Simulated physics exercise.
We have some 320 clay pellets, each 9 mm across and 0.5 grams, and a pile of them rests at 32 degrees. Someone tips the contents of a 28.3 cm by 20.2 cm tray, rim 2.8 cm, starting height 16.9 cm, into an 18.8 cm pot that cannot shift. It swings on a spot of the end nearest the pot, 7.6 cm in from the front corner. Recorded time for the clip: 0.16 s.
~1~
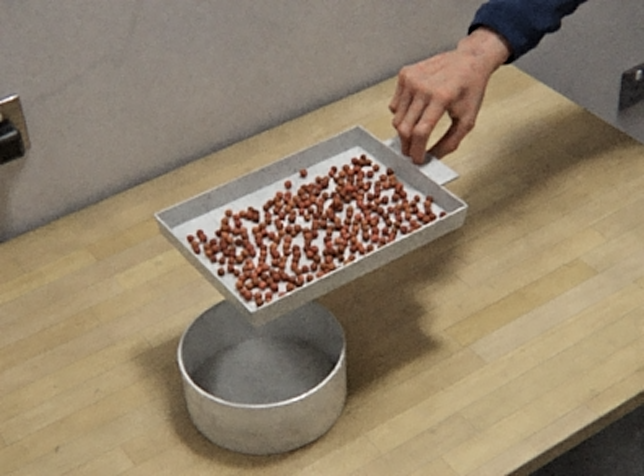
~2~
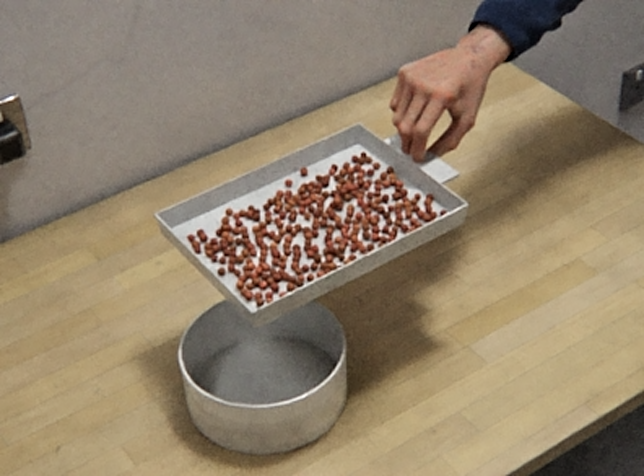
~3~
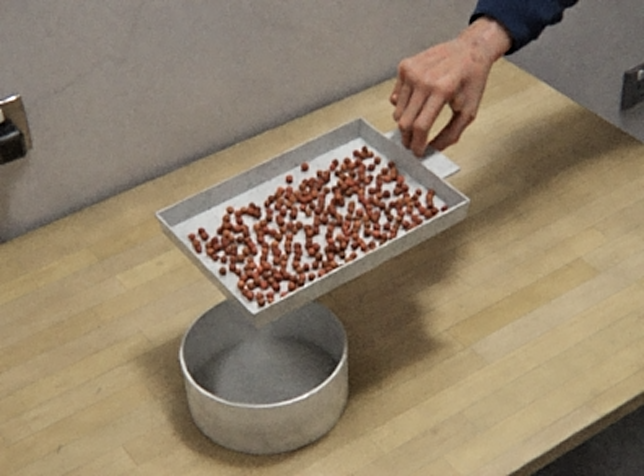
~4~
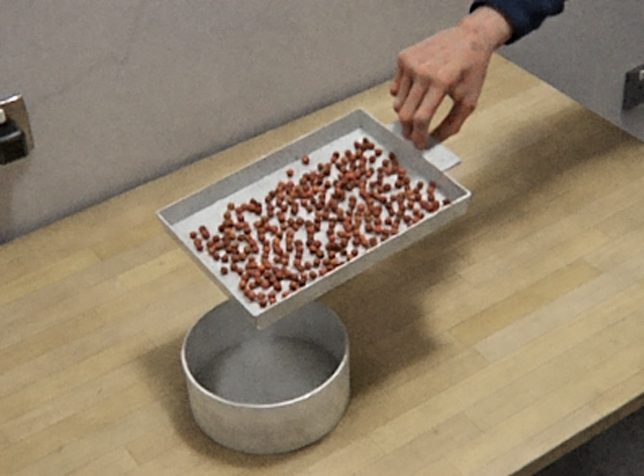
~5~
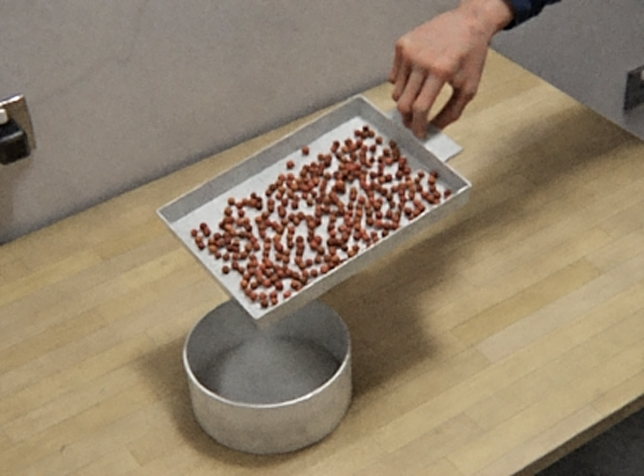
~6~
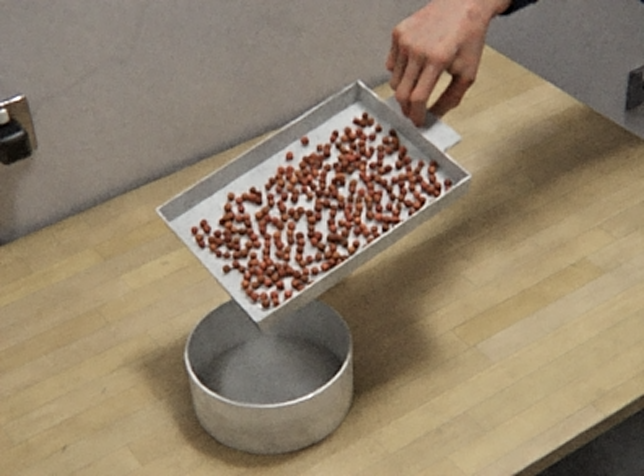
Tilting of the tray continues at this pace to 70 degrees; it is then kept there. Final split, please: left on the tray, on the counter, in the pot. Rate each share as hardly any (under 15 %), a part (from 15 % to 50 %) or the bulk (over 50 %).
Tray: The bulk; counter: A part; pot: Hardly any.
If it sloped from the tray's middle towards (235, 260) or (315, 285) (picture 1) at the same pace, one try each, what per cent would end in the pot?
That would be close to 0 per cent and then close to 10 per cent.
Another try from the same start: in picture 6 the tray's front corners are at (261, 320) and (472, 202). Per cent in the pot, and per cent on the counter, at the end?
Pot: 5, counter: 0.
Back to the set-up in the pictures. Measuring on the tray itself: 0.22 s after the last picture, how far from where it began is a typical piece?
By then it sits near 2 cm from where it began.
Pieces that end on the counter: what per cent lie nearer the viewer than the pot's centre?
Roughly 90 percent of the spill.
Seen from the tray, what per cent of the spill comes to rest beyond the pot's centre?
Estimate: Roughly 100 per cent of the pieces.
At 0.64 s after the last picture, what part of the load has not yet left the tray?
Reading: Approx. 75%.
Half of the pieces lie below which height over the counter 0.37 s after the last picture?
Roughly 24 cm.
Then, 0.22 s after the last picture, tilt 42 degrees; the tray holds 100 %, the pot 0 %.
Then, 0.37 s after the last picture, tilt 62 degrees; the tray holds 100 %, the pot 0 %.
Then, 0.64 s after the last picture, tilt 70 degrees; the tray holds 75 %, the pot 0 %.
In the end, tray 65 %, counter 30 %, pot 5 %.
